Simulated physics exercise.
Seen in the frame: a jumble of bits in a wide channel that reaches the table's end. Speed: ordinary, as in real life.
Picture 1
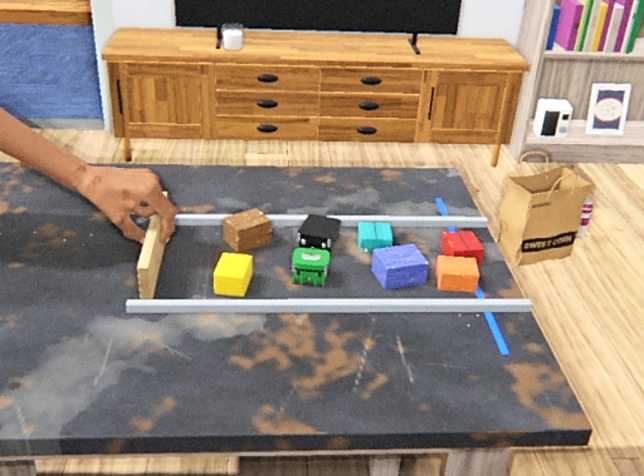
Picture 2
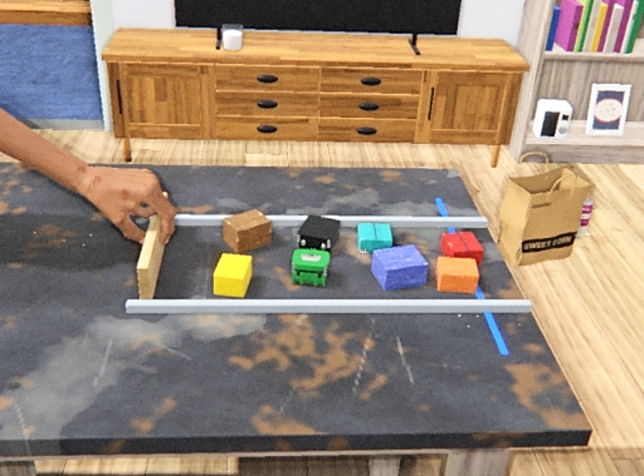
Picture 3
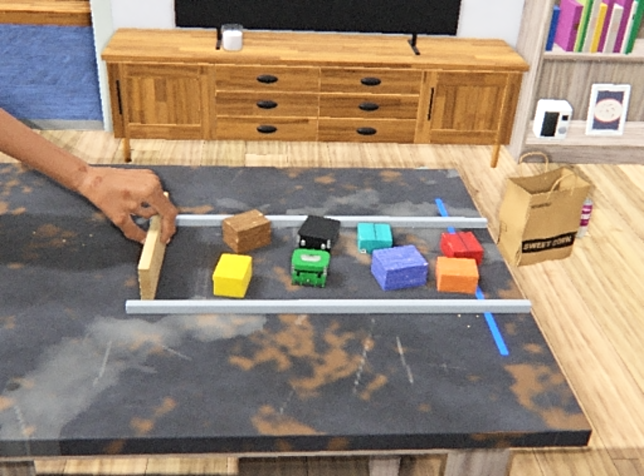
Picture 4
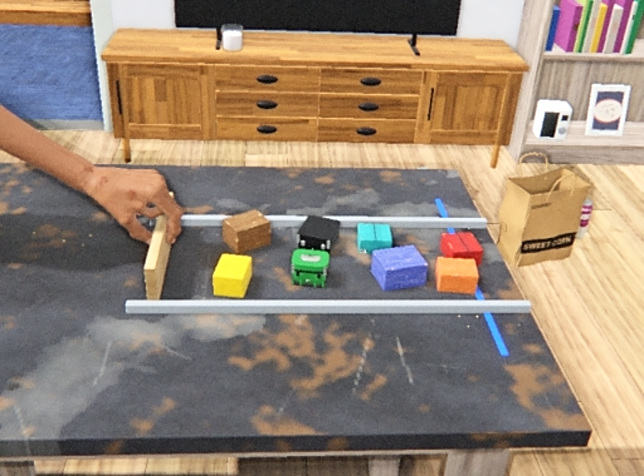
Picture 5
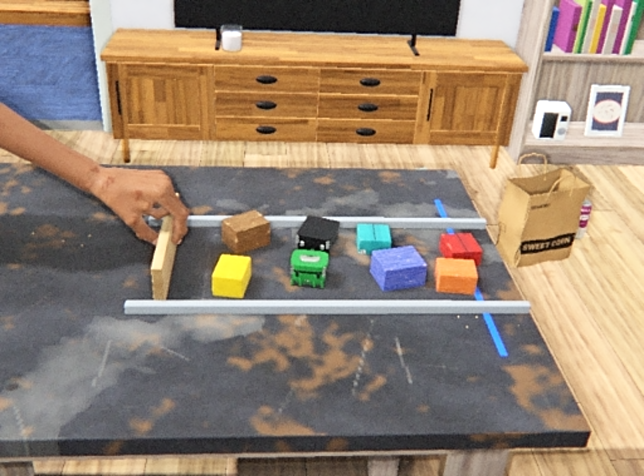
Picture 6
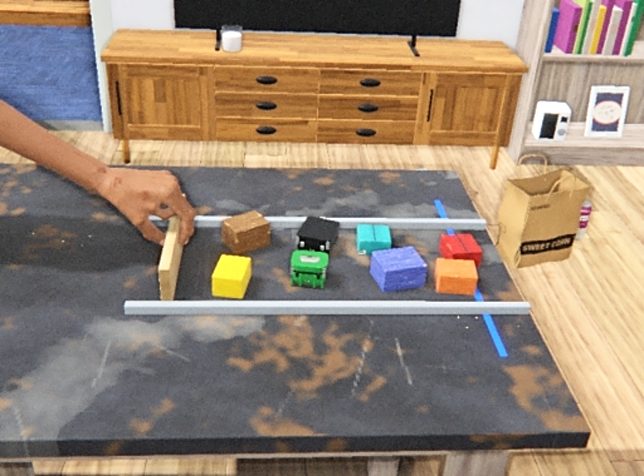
A hand slides a wooden board slightly right along a channel toward several colored blocks.
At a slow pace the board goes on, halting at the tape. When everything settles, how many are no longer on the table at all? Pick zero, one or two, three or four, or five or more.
Five or more are off the table.
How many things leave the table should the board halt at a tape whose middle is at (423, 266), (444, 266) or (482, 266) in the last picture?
3, 4, 6.
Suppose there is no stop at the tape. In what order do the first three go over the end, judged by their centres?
Sequence: Orange block, red box, turquoise box.
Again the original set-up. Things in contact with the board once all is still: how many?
Number: 2.
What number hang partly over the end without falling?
The count would be 0.
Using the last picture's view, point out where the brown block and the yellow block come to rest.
(478, 240) and (488, 276), roughly.
Soon after, none off yet; red box at rest near (461, 251); orange block at rest near (456, 277); blue block at rest near (398, 269).
After that, none off yet; red box displaced about its own width near (493, 253); orange block displaced about its own width near (506, 277); blue block displaced about its own width near (464, 270).
In the end, the number that fall off is five or more; gone, green case, black case, turquoise box, blue block, orange block and red box.
